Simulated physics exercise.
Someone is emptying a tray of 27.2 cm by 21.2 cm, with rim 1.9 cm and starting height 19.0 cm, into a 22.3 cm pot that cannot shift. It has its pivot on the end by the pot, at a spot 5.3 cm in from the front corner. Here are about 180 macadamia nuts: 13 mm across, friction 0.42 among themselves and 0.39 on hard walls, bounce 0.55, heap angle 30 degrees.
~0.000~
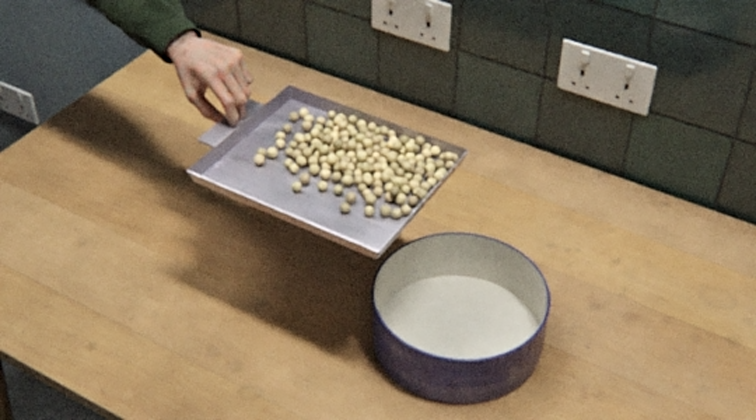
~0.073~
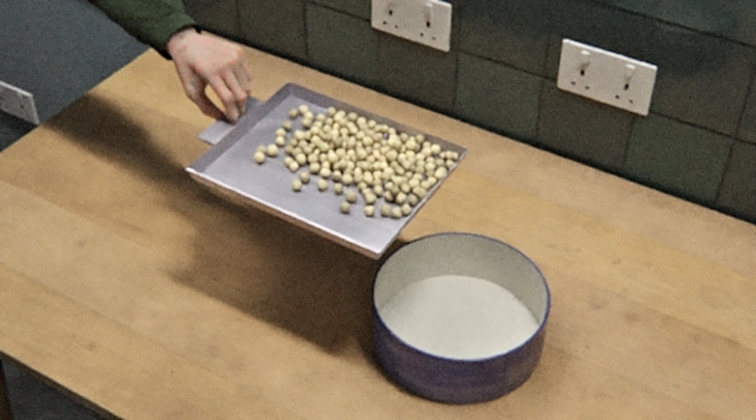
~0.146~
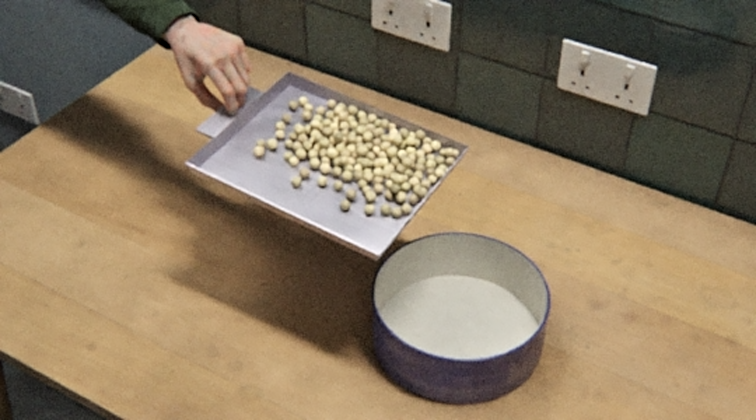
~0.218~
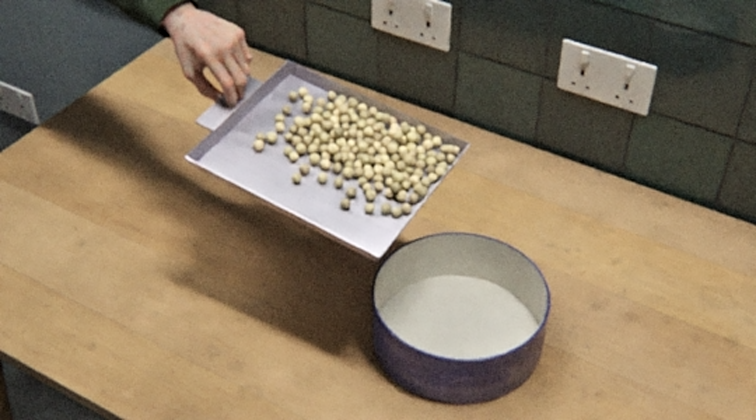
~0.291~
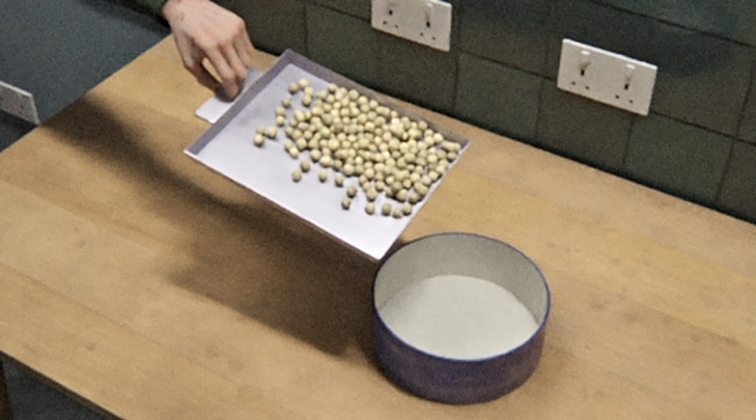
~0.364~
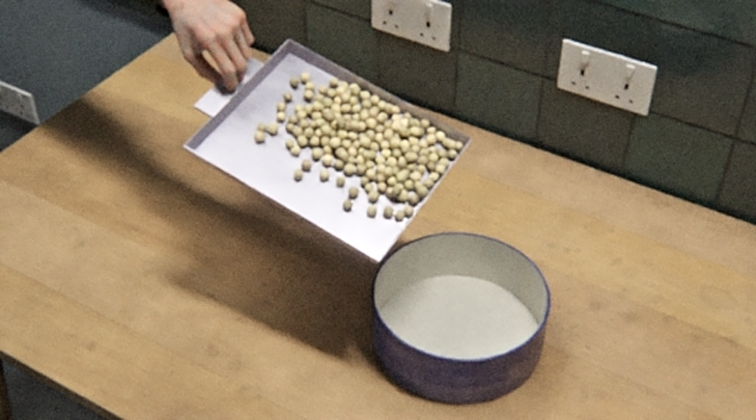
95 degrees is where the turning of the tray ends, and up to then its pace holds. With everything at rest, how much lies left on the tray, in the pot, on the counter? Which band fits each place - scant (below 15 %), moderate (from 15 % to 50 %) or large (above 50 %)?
My prediction: Tray: A low amount; pot: A mid-sized amount; counter: A majority.
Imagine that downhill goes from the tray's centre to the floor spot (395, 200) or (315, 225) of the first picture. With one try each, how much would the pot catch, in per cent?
That would be close to 90 per cent and then close to 10 per cent.
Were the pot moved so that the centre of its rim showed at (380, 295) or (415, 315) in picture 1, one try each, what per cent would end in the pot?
Some 95 and 100 per cent.
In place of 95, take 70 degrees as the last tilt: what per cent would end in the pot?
Near 40 %, then.
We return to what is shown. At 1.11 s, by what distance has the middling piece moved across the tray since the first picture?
Displacement on the tray: About 8 cm.
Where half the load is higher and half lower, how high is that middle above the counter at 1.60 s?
Roughly 26 cm.
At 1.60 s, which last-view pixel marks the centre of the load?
My estimate is roughly (389, 196).
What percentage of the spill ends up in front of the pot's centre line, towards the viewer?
I'd put it at around 100 per cent.
Then, at 1.11 s, tilt 53 degrees; the tray holds 95 %, the pot 0 %.
After 1.60 s, tilt 77 degrees; the tray holds 85 %, the pot 5 %.
After 2.16 s, tilt 95 degrees; the tray holds 0 %, the pot 40 %.
At rest (3.1 s), tray 0 %, pot 40 %, counter 60 %.
